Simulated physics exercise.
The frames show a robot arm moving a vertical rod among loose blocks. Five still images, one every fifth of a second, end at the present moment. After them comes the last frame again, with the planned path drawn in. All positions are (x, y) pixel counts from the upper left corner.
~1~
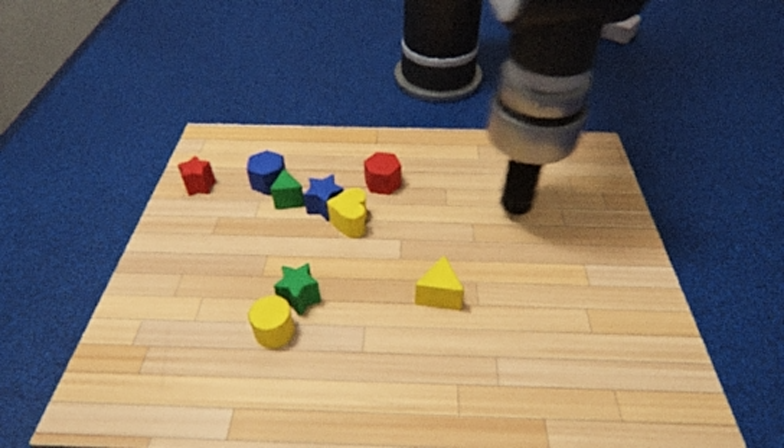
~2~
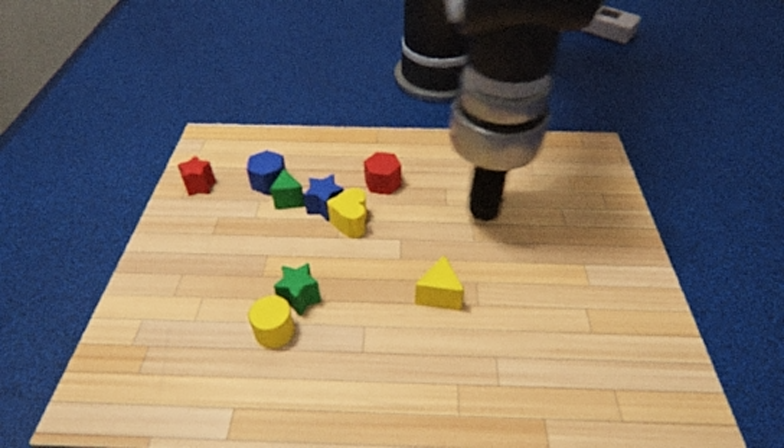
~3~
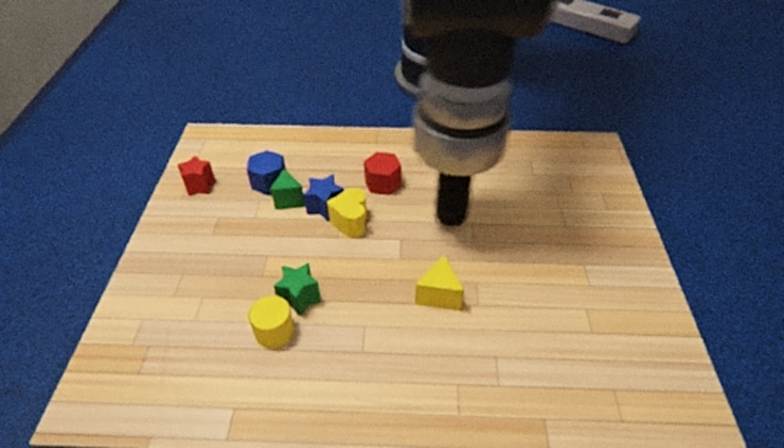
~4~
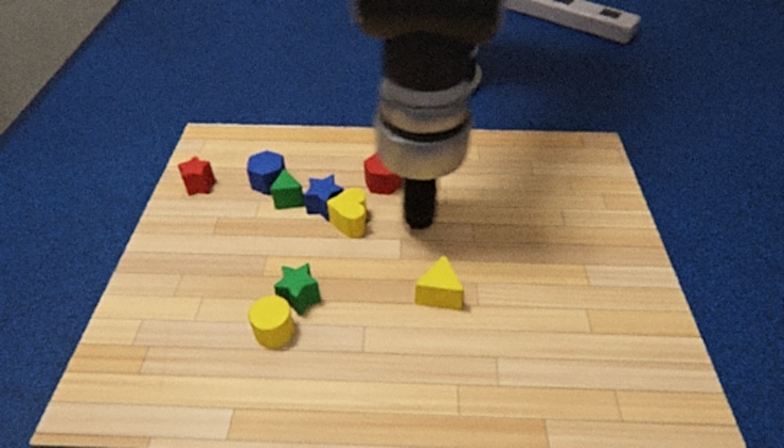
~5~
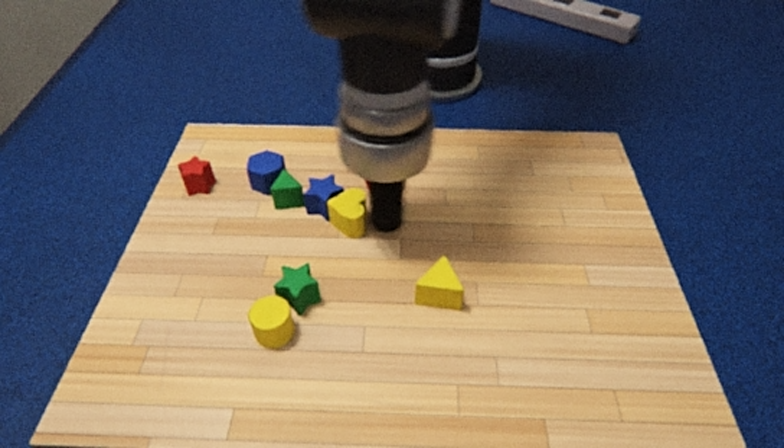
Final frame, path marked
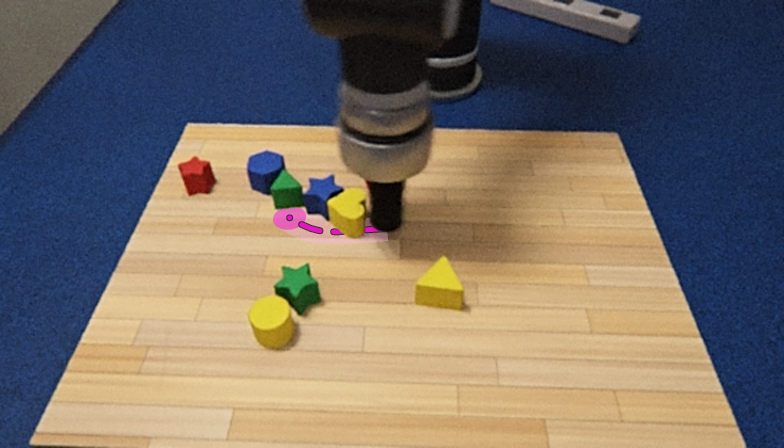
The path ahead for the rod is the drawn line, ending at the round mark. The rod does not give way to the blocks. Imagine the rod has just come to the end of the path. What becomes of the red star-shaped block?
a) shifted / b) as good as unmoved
b (as good as unmoved)
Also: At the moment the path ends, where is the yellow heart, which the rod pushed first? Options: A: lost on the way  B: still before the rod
The answer is B.
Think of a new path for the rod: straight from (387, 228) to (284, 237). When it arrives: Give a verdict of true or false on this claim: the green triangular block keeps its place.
This is false.
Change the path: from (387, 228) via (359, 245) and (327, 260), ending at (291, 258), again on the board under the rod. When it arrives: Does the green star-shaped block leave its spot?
I expect not.
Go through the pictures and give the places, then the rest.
Tip of the rod (516, 205), middles of tops, red star-shaped block (193, 165), blue hexagonal block (265, 161), green triangular block (285, 181), blue star-shaped block (323, 187), yellow heart (350, 202), in the first frame.
Rod (484, 210), nothing pushed, in the second frame.
Rod (451, 215), nothing pushed, in the third frame.
Rod (419, 218), nothing pushed, in the fourth frame.
Rod (387, 221), red star-shaped block (193, 165), blue hexagonal block (265, 161), green triangular block (285, 181), blue star-shaped block (323, 187), yellow heart (350, 202), in the fifth frame.
The line goes from (387, 228) over (352, 231) and (317, 230) to (290, 218).
What follows on the original path. One third of the way, rod (351, 223); blue hexagonal block (261, 159); green triangular block (276, 176); blue star-shaped block (307, 184), turned 25° clockwise; yellow heart (321, 203), turned 15° clockwise.
Two thirds of the way, rod (315, 223); blue hexagonal block (257, 153), turned 15° clockwise; green triangular block (253, 172), turned 55° clockwise; blue star-shaped block (270, 184), turned 20° clockwise; yellow heart (285, 204), turned 15° clockwise.
At the end, rod (288, 210); red star-shaped block unmoved; blue hexagonal block (251, 148), turned 50° clockwise; green triangular block (224, 162), turned 90° clockwise; blue star-shaped block (241, 176), turned 15° clockwise; yellow heart (257, 193).
